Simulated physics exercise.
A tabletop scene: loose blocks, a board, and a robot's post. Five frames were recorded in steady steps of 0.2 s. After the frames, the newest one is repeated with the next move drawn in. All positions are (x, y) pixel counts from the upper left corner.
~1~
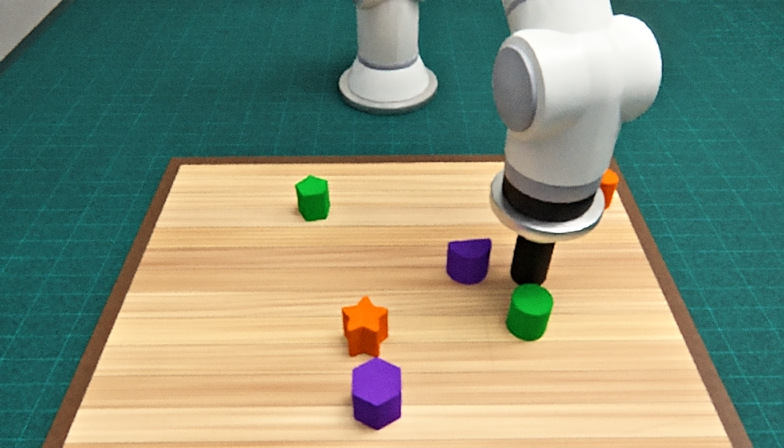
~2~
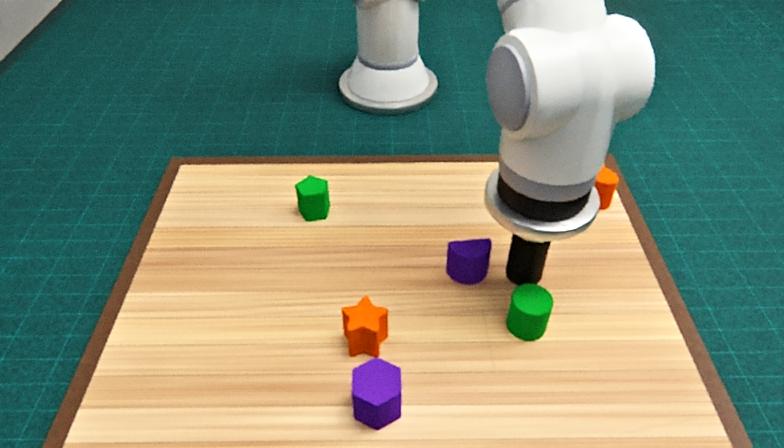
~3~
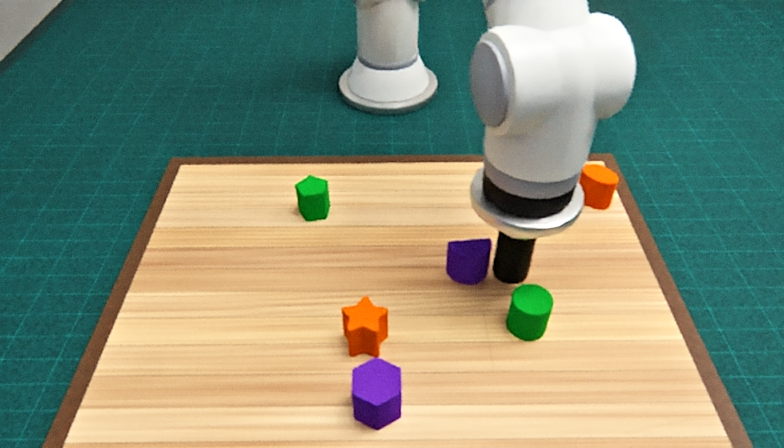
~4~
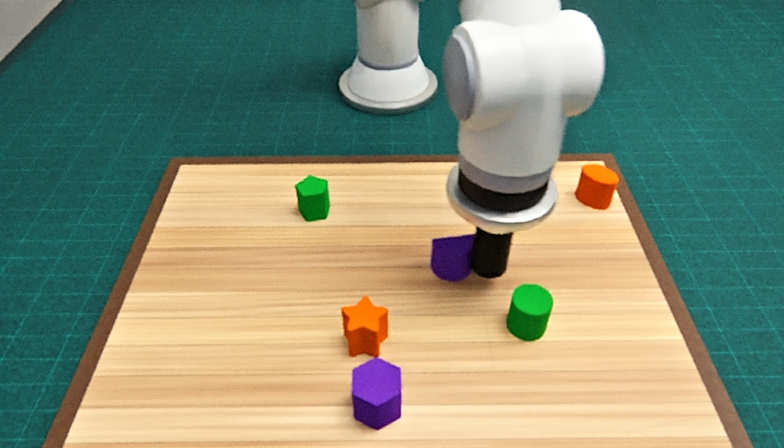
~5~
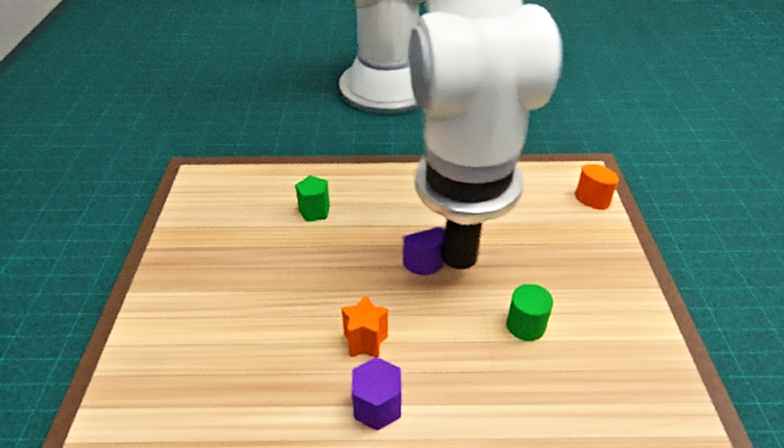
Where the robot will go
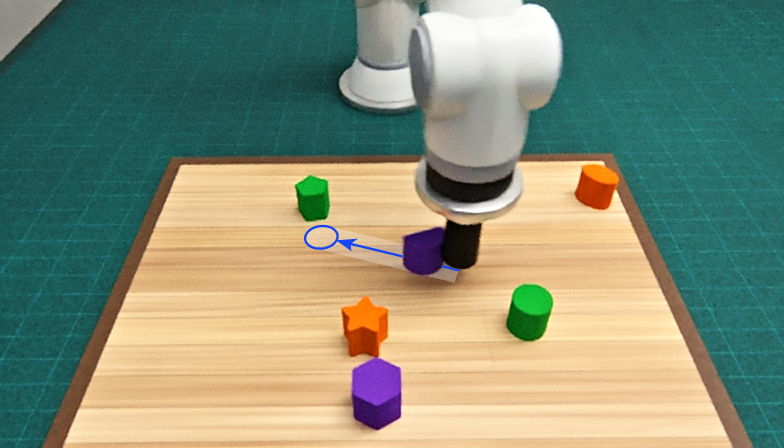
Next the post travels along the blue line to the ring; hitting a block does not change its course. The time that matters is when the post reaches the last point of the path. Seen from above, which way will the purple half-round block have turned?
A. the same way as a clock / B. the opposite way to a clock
Choice B: The opposite way to a clock.
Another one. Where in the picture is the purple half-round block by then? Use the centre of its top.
Top centre: (313, 233).
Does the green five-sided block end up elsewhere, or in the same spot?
It stays.
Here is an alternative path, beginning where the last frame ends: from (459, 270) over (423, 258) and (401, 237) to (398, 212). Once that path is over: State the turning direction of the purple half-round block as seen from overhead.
Rotates counter-clockwise.
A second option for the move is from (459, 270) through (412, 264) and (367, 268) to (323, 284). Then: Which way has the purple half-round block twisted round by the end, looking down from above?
The twist is clockwise.
Drawn move, in a line from (459, 270) to (321, 237).
What follows on the original path. One third of the way, post (410, 246); purple half-round block (377, 232), turned 30° anticlockwise.
Two thirds of the way, post (364, 235); purple half-round block (334, 232), turned 95° anticlockwise.
At the end, post (320, 225); green five-sided block still; purple half-round block (313, 233), turned 160° anticlockwise.
